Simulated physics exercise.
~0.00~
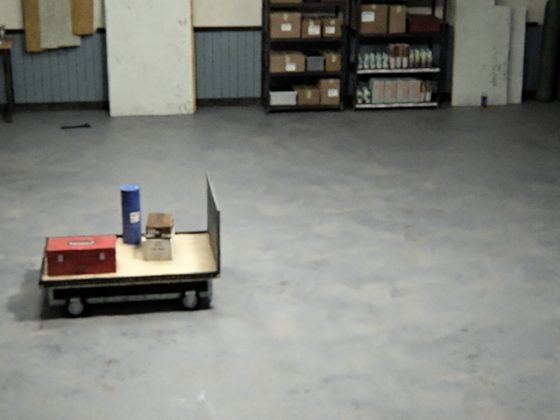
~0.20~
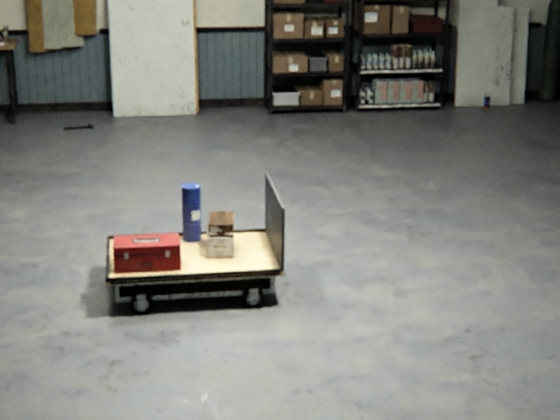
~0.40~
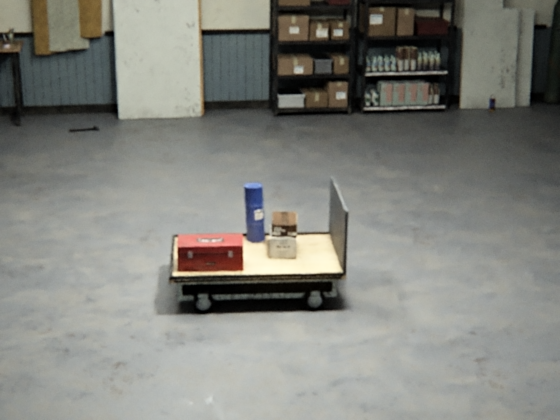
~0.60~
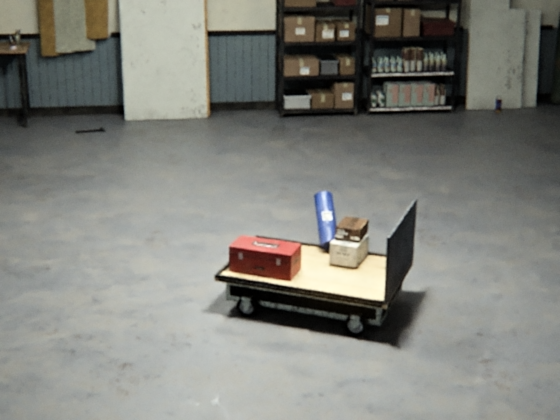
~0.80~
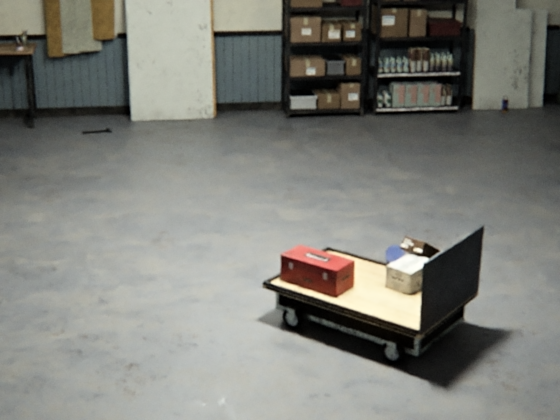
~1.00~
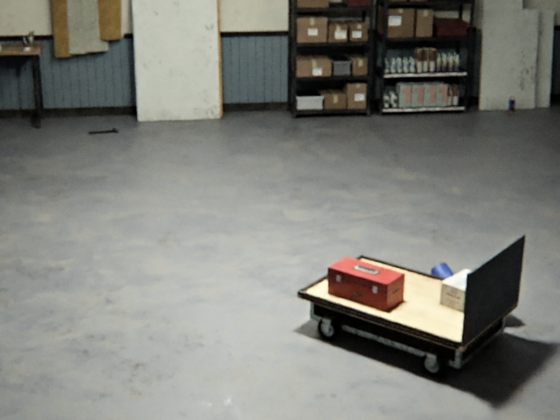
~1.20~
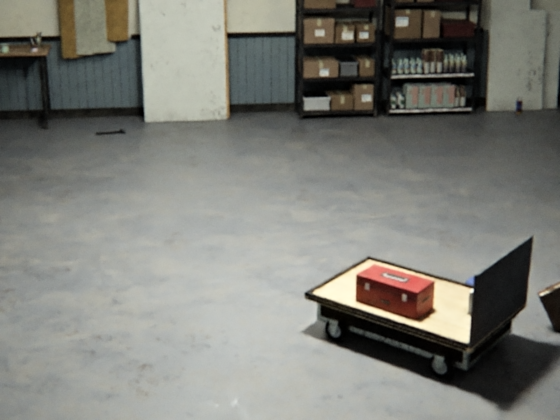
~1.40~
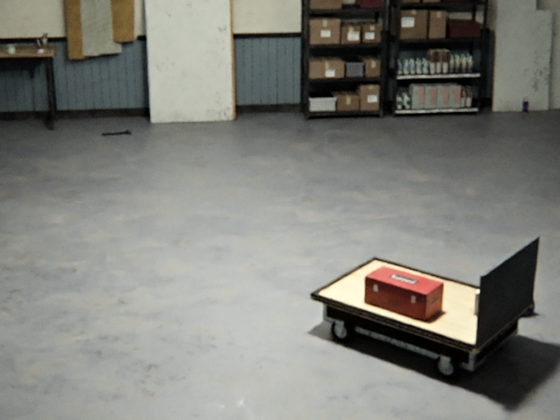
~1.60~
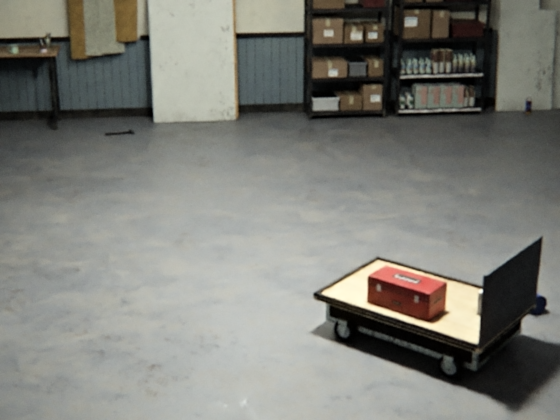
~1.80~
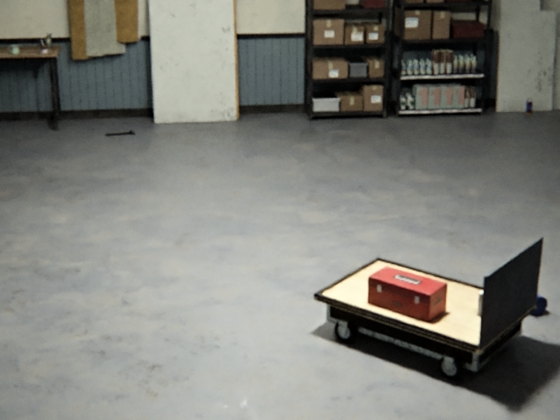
At the start, a flat cart with a tall board at its right end rolls rightward across a grey workshop floor, carrying a red toolbox, an upright blue canister and a brown parcel on a white box. As the cart swings toward the viewer, the canister tips over. The canister and the parcel then go off past the board, while the white box slides up behind it. The cart comes to a stop at the lower right. It ends there with the toolbox still aboard and the canister lying on the floor beyond the board.
